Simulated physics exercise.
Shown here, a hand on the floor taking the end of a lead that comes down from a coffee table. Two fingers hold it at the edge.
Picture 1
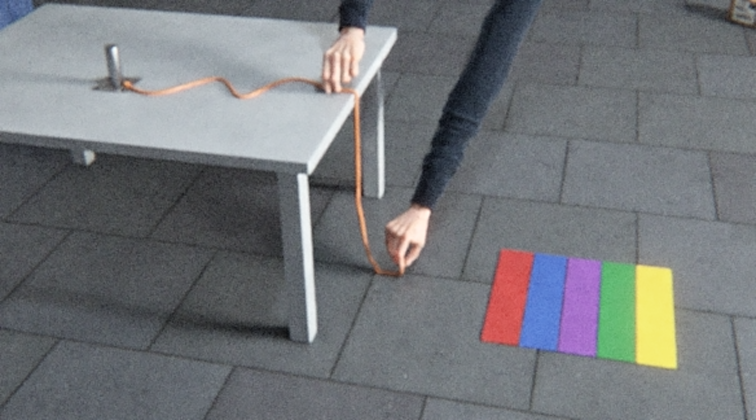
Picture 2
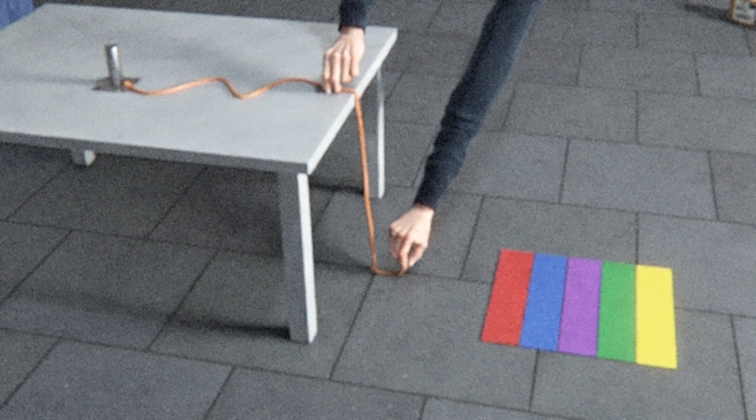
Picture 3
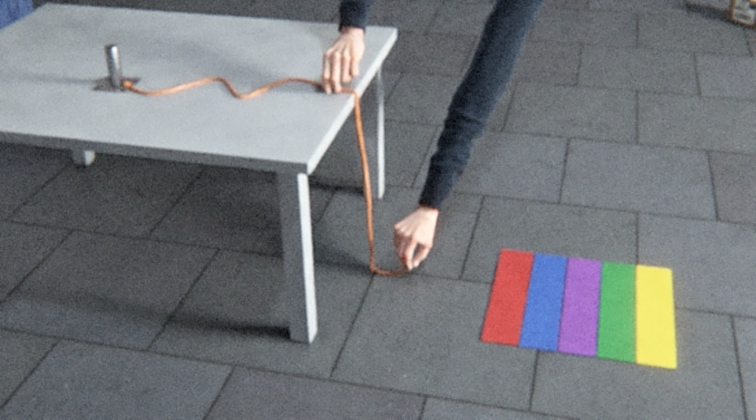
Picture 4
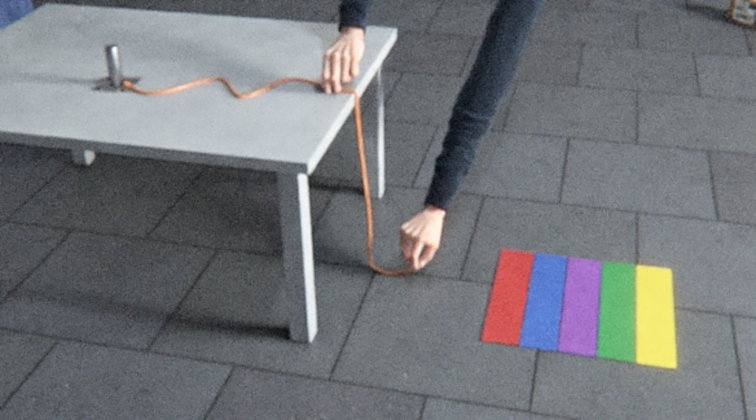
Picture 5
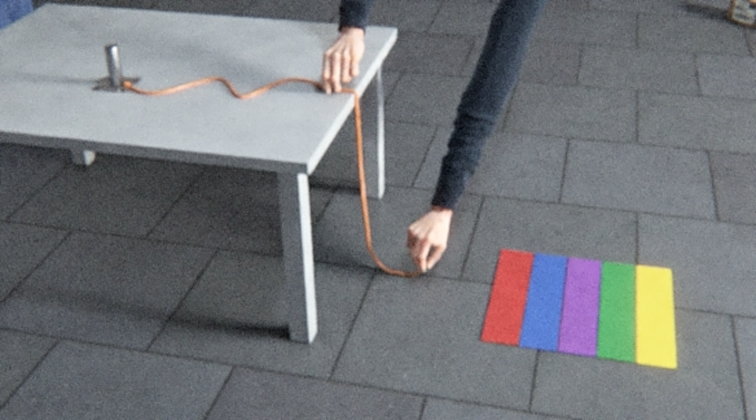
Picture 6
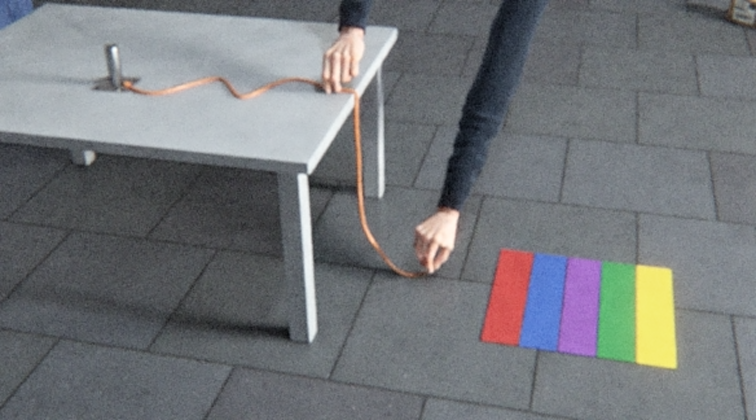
A hand near the floor drew the end of an orange cord slowly a short way to the right, toward some coloured stripes, while another hand held the cord at the table's edge.
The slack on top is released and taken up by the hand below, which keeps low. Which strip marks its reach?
Over green.
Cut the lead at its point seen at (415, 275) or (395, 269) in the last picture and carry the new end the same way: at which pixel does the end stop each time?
The places are (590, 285) and (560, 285).
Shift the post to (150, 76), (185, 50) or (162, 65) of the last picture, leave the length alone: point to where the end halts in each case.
Try by try, around (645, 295), (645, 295) and (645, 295).
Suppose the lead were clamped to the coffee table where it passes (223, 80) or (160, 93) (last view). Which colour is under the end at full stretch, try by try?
One after the other, purple; green.
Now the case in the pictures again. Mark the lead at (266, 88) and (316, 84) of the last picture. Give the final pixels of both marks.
They go to (320, 93) and to (377, 114).
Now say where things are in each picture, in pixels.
End (404, 264); red (503, 325); blue (540, 330); purple (578, 335); green (617, 341); yellow (656, 346), in the first frame.
End (407, 264); lead through (151, 94) (229, 85) (281, 82) (354, 95) (364, 173) (372, 248), in the second frame.
End (411, 265), in the third frame.
End (418, 266); lead through (151, 94) (229, 85) (281, 82) (354, 95) (364, 173) (369, 248), in the fourth frame.
End (425, 267), in the fifth frame.
End (432, 267); lead through (151, 94) (229, 85) (281, 82) (354, 95) (359, 172) (376, 247), in the sixth frame.
Soon after, end near (544, 282); over blue.
After that, end near (591, 288); over purple.
At the stop, end near (620, 291); over green. The end stops over the green strip.
